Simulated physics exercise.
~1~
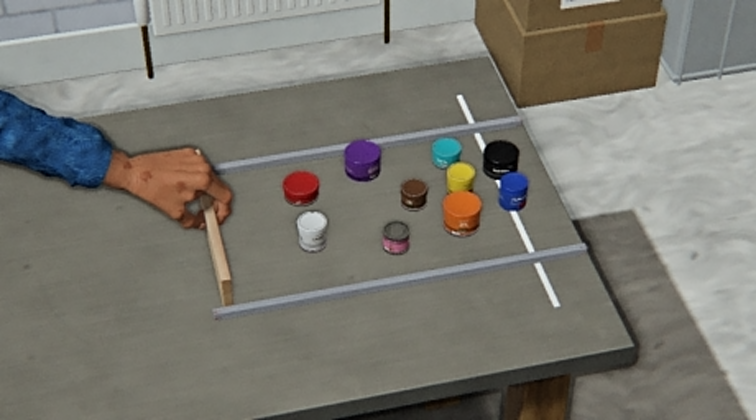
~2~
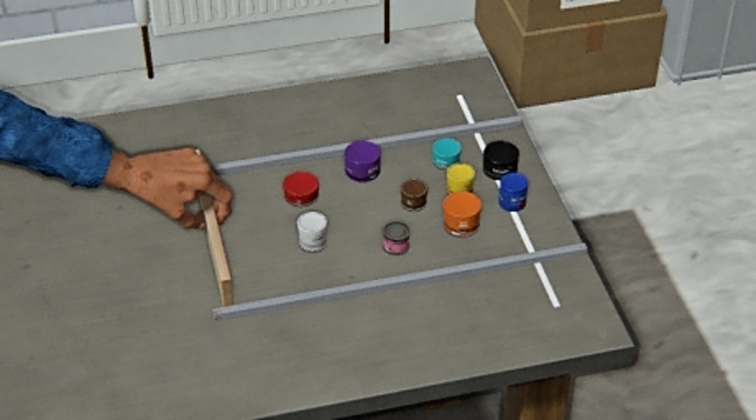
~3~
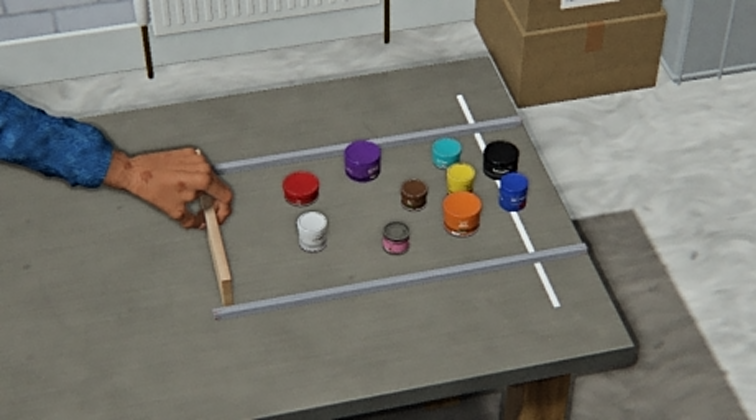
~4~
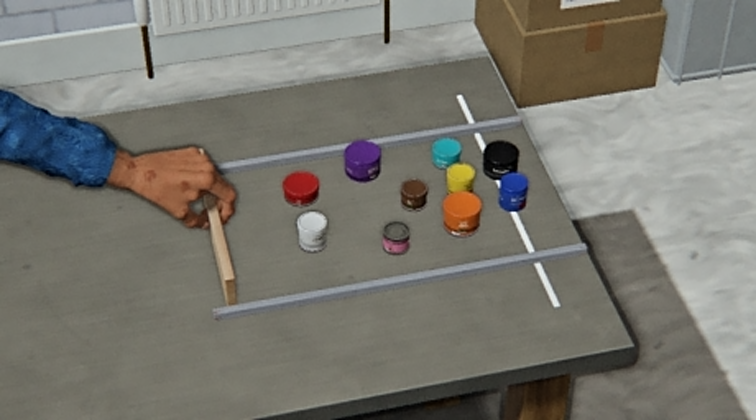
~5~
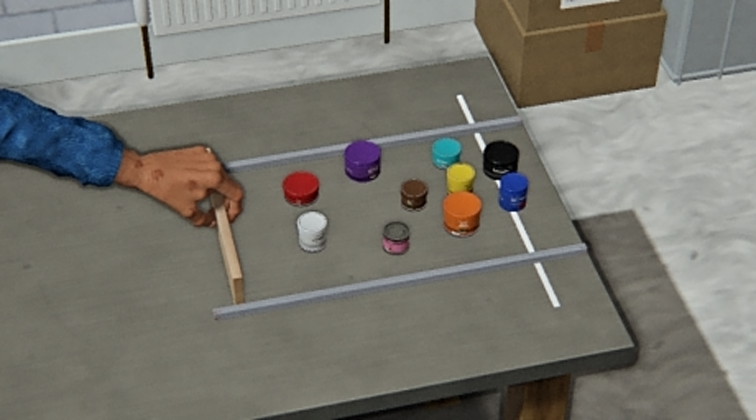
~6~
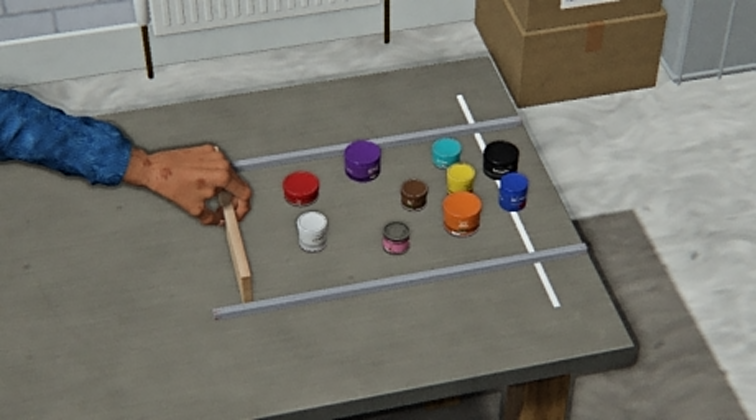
The footage shows a hand holding a small wooden board upright between two rails on a grey table, staying still at first, then sliding it slightly right toward colourful little pots, which remain motionless near a white strip.
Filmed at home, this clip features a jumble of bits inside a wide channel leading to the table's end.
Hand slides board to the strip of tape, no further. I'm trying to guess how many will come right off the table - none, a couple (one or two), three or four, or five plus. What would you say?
I would say a couple, one or two.
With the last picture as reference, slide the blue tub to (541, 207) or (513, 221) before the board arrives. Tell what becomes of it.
Taking them in order, it drops away and then it stays put.
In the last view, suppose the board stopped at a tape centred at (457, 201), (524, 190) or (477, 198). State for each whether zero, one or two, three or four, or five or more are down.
In turn: Zero, more than four, zero.
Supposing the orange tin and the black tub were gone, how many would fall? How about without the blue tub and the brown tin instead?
Fallen: 0 in the first try, 0 in the other.
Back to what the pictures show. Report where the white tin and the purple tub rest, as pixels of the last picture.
Final pixels, roughly: (525, 196) for the first, (499, 133) for the other.
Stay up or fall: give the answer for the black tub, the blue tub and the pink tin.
First the black tub goes down, next the blue tub goes down, last the pink tin keeps its place.
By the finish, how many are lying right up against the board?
Well, it touches 5.
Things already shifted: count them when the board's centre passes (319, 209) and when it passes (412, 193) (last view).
In order, the tallies are 2 and 6.
Soon after, none off yet; black tub at rest near (501, 161); blue tub at rest near (513, 193); yellow tin at rest near (461, 182).
In the end, the number that fall off is one or two; gone, blue tub and black tub.
